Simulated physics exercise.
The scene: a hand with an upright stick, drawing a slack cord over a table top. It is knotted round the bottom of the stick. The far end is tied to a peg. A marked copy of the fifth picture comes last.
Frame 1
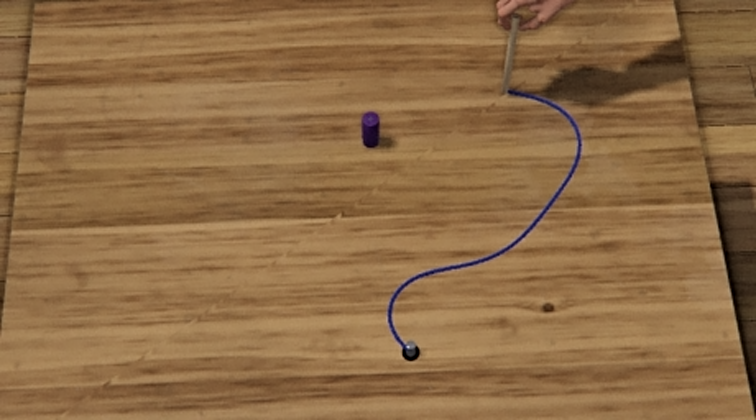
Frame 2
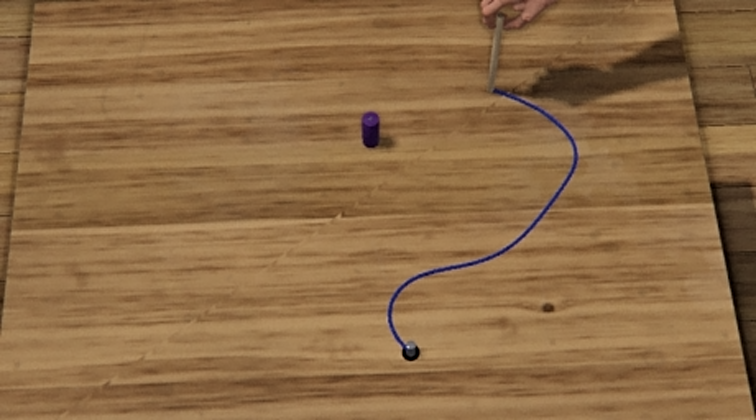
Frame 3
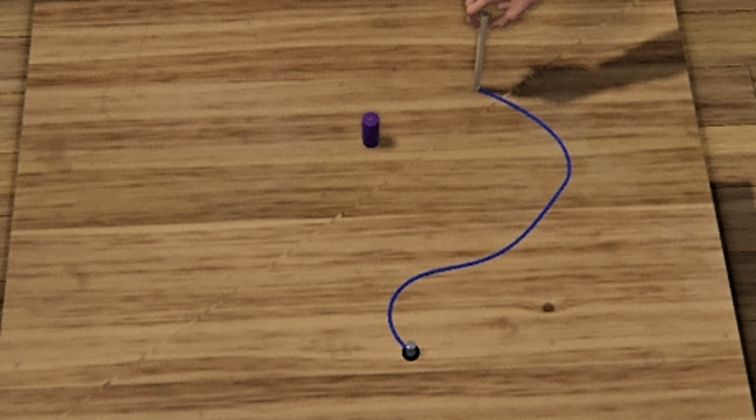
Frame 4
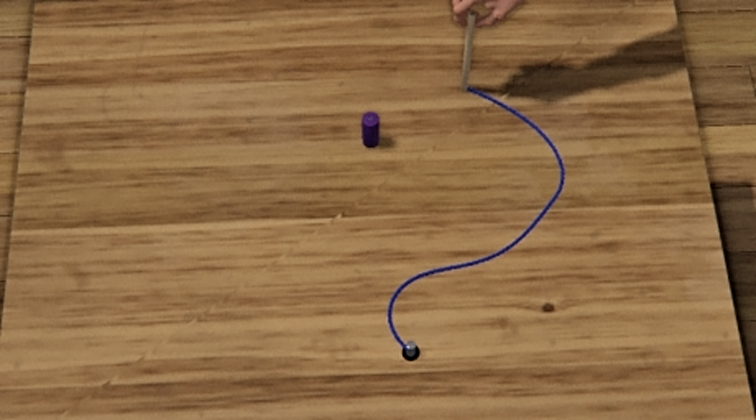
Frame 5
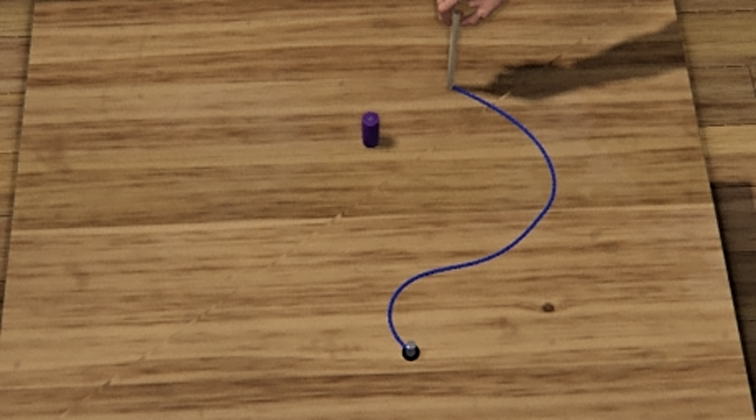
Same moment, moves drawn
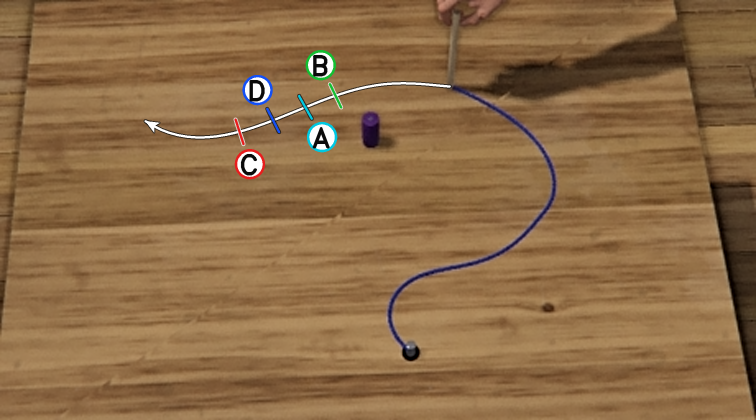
The video shows a hand holding an upright stick and moving it a short way left across a wooden table top, drawing the end of a curved blue cord tied to a peg, while a purple candle stands still.
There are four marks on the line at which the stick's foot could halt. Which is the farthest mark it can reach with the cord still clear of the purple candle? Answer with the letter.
A.
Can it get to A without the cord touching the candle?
Yes.
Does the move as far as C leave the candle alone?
For that mark, no.
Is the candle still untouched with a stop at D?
No.
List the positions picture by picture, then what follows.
In the first picture, purple candle (371, 130); peg (411, 349).
In the second picture, purple candle (371, 130); peg (411, 349).
In the third picture, purple candle (371, 130); peg (411, 349).
In the fourth picture, purple candle (371, 130); peg (411, 349).
In the fifth picture, purple candle (371, 130); peg (411, 349).
On the copy, A at (305, 107); B at (335, 96); C at (239, 132); D at (273, 120); the route from (450, 87) via (297, 111) to (146, 121).
On A. First, foot of the stick (399, 84), middle of the cord (523, 228).
Then, foot of the stick (346, 93), middle of the cord (503, 215).
Finally, foot of the stick (305, 108), middle of the cord (484, 207); nothing has been touched.
By contrast, B is safe but short; C brings the cord against the candle; D brings the cord against the candle.
